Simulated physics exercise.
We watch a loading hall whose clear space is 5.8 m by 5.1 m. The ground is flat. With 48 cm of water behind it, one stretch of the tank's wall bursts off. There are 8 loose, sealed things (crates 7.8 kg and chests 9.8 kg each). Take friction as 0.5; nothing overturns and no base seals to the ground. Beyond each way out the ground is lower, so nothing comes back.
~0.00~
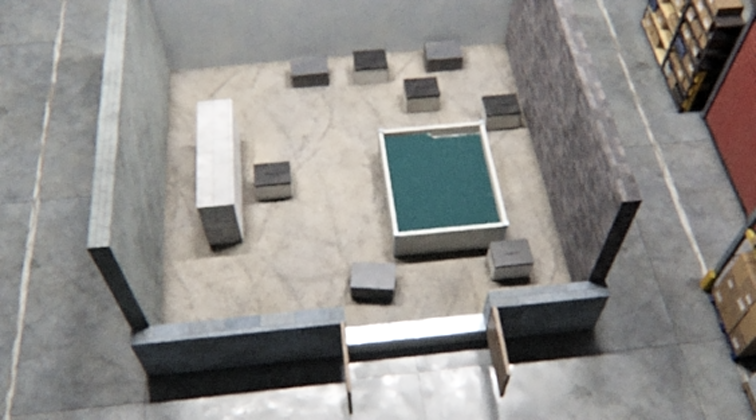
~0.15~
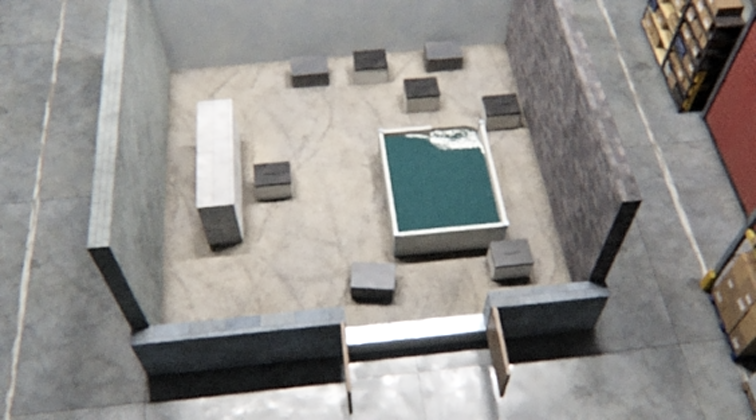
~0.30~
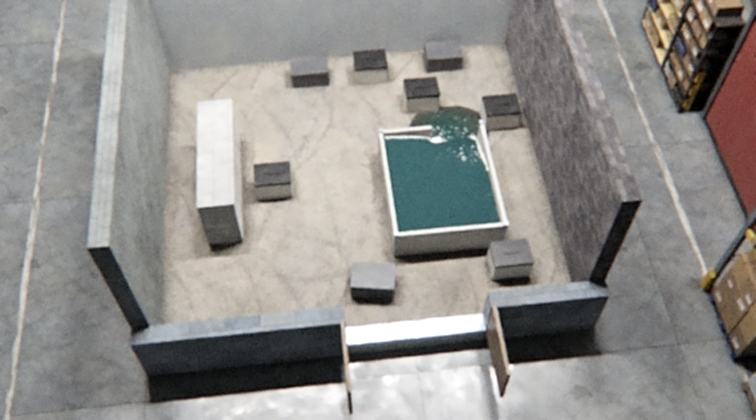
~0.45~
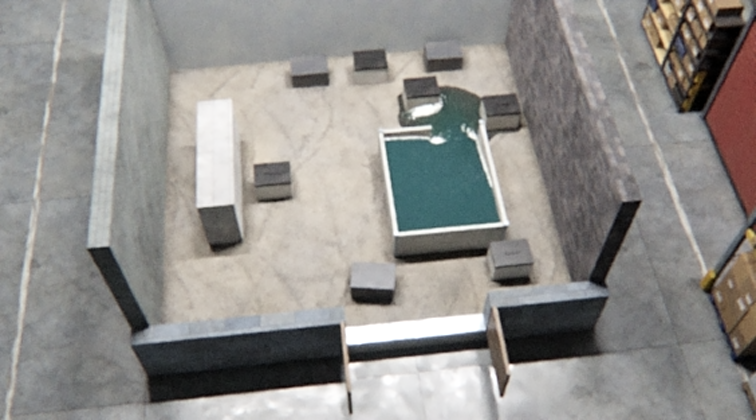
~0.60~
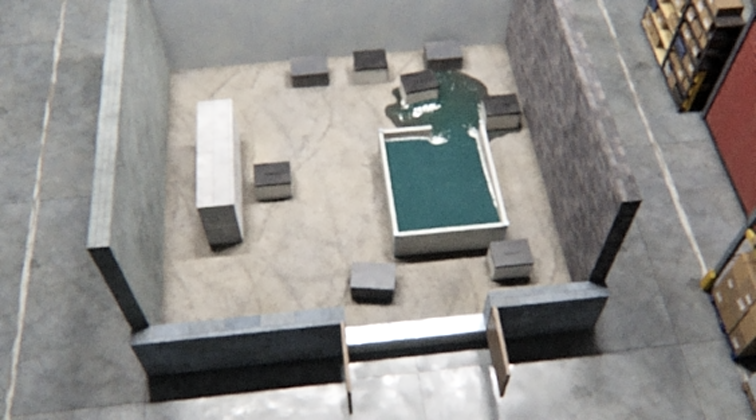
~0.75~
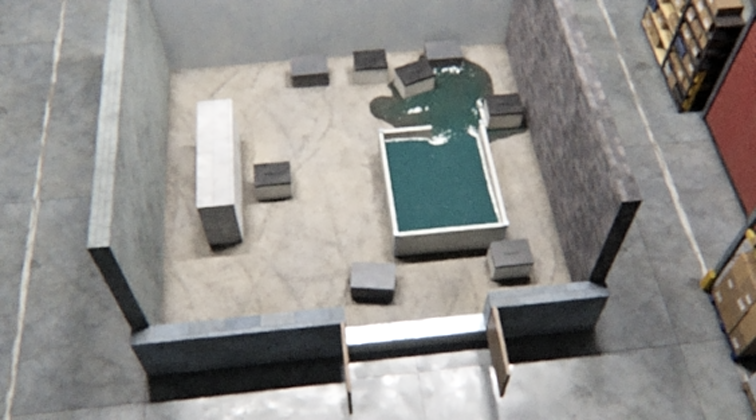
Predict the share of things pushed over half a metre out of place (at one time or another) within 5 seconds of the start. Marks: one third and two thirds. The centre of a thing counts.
It is from one to two thirds.
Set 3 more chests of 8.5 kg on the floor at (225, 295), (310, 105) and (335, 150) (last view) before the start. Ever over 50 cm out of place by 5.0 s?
In that order: Less, past it, short of it.
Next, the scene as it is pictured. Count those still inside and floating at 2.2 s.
2 of them.
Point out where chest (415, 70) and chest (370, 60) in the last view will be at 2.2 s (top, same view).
Near (366, 43) and (333, 49).
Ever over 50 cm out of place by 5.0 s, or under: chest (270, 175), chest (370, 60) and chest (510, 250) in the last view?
In turn: Short of it, past it, short of it.
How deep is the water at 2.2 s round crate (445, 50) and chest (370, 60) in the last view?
About 22 and 8 cm.
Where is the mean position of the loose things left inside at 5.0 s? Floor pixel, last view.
Near (317, 169).
After 1.1 s 1 of 8 are over 50 cm from their spots; 0 afloat.
After 2.2 s 2 of 8 are over 50 cm from their spots; 2 afloat.
After 3.5 s 5 of 8 are over 50 cm from their spots; 3 afloat.
After 5.0 s 5 of 8 are over 50 cm from their spots, and 5 have been at some point; 5 afloat.
